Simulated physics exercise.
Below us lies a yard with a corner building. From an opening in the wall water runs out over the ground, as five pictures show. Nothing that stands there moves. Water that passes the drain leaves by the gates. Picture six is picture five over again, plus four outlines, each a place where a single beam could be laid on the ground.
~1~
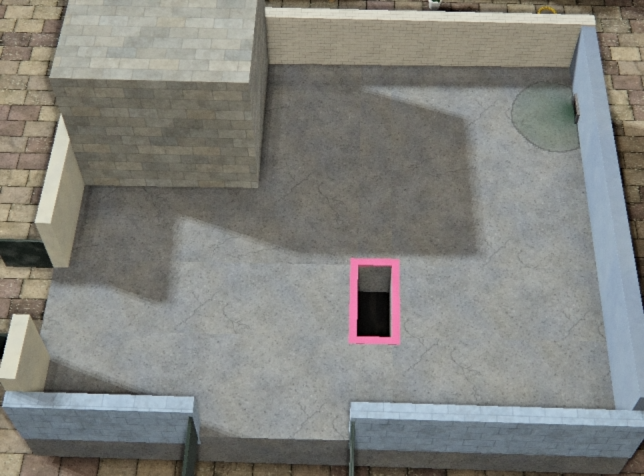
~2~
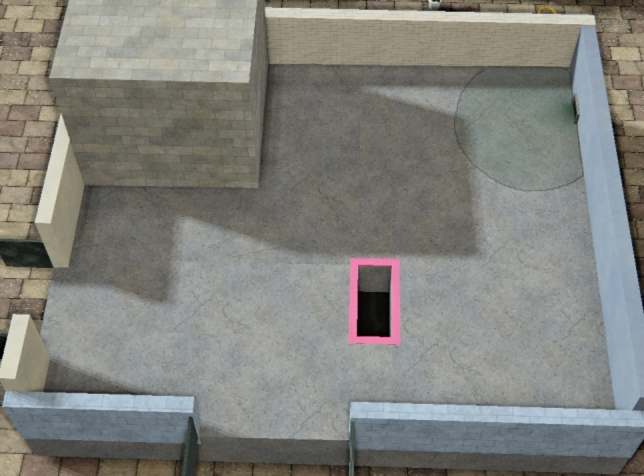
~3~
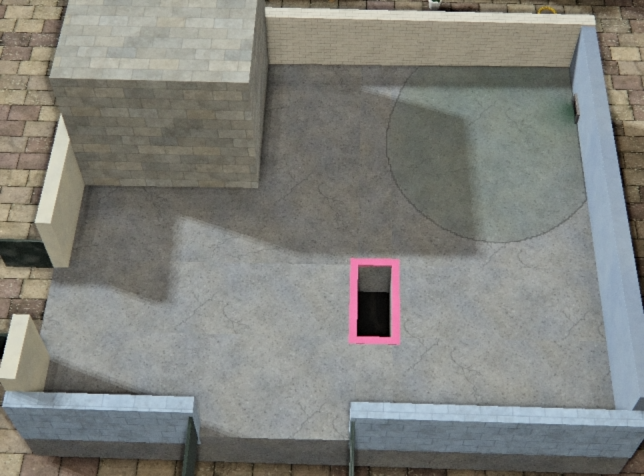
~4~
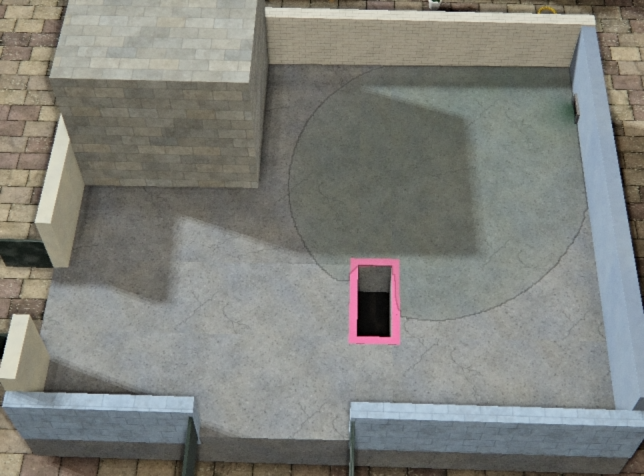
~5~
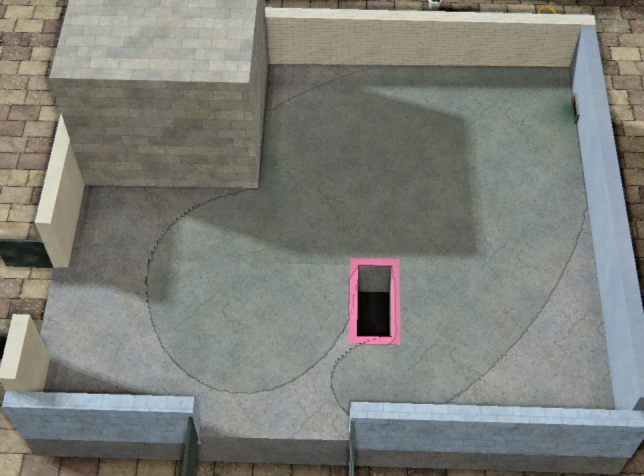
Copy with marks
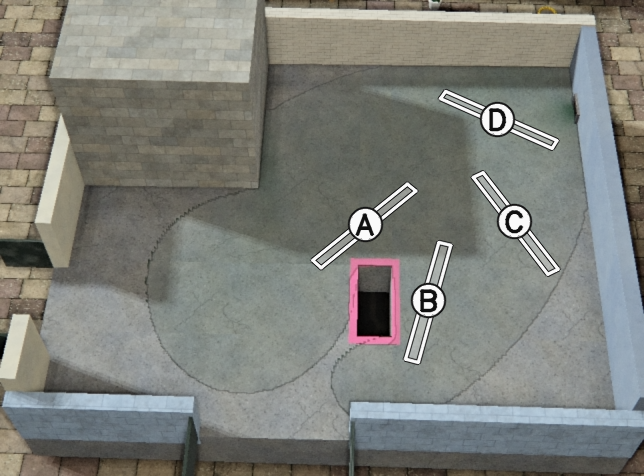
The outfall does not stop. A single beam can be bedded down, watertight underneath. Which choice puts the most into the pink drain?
A is best.
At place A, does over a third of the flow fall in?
No.
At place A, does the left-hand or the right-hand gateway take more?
The left one.
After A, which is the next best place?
B.
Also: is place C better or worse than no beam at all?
It is worse.
In white, A from (316, 264) to (411, 187); B from (411, 360) to (444, 243); C from (478, 175) to (552, 271); D from (443, 95) to (554, 144).
With A, about 27 % of the stream goes into the pink drain, about 73 % out by the gates.
With B, about 19 % of the stream goes into the pink drain, about 81 % out by the gates.
With C, about 12 % of the stream goes into the pink drain, about 88 % out by the gates.
With D, about 9 % of the stream goes into the pink drain, about 91 % out by the gates.
